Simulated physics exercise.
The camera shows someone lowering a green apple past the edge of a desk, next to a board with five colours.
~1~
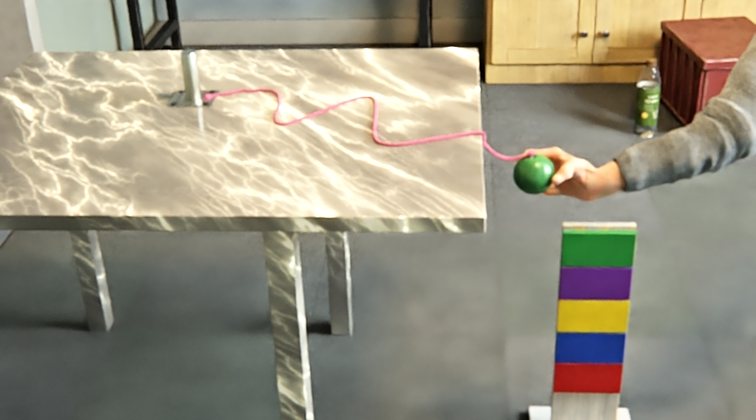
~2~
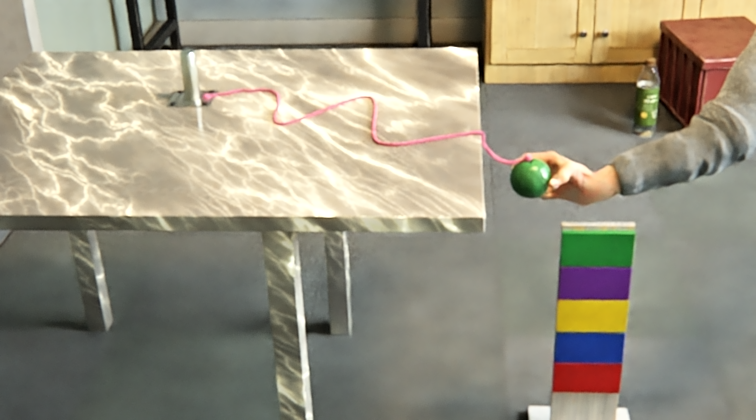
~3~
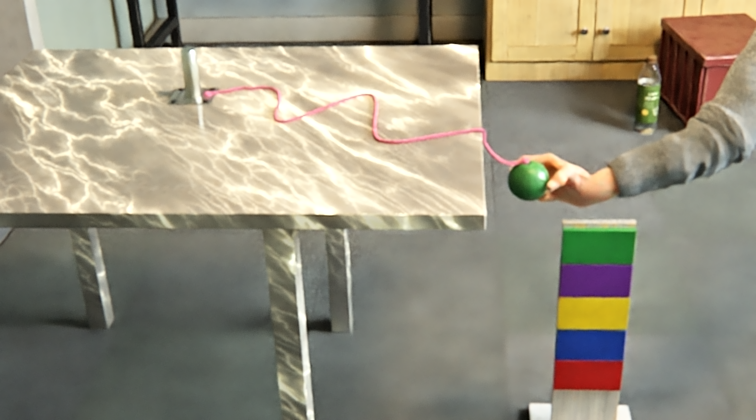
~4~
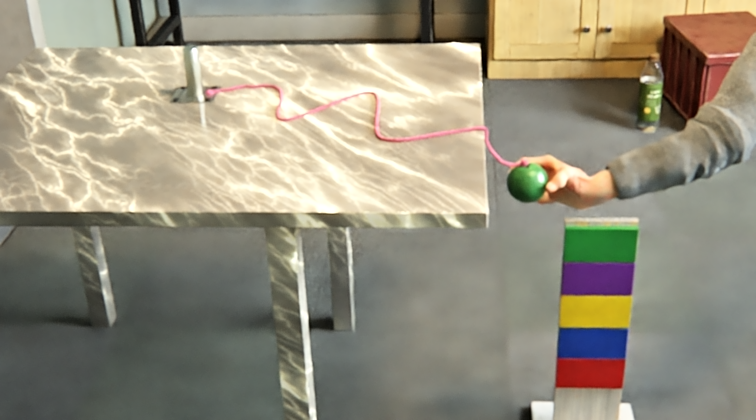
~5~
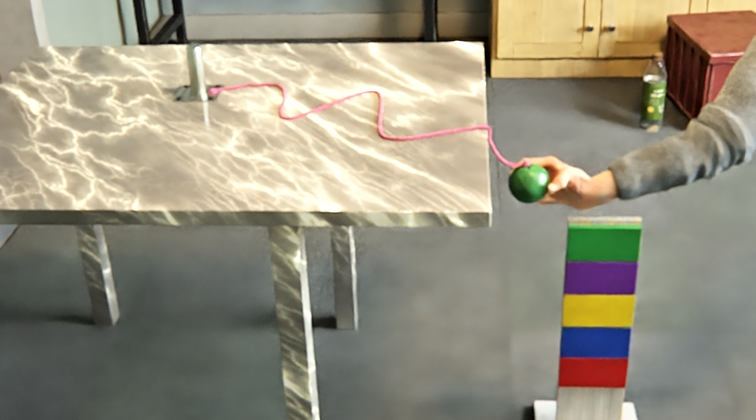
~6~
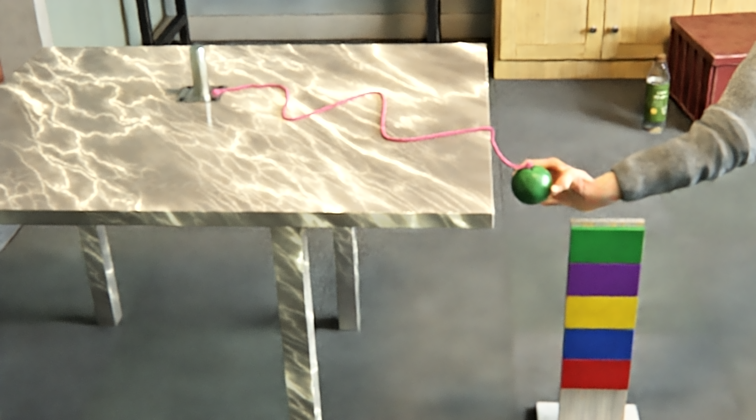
In a room with a marble-patterned table, a hand held a green ball tied to a slack pink cord beside a striped, colourful post, and it barely moved, dipping only very slightly.
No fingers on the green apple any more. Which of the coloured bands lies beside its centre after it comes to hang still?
The red band lies beside it.
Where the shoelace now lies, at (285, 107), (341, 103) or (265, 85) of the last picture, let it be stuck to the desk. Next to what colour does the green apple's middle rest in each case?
First try blue, second try yellow, third try red.
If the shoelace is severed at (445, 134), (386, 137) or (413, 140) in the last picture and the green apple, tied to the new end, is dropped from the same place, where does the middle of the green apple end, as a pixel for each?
About (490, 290), then (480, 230), then (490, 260).
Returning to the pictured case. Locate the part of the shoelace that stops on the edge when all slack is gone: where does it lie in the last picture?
You'll find it somewhere near (383, 97).
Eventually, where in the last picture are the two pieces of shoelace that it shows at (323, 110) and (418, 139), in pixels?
Result - first point (406, 109), second point (482, 236).
Soon after, apple near (461, 350); level with red.
Then, apple near (495, 359); level with red.
At rest, apple near (479, 357); level with red. The shoelace holds its middle at red.
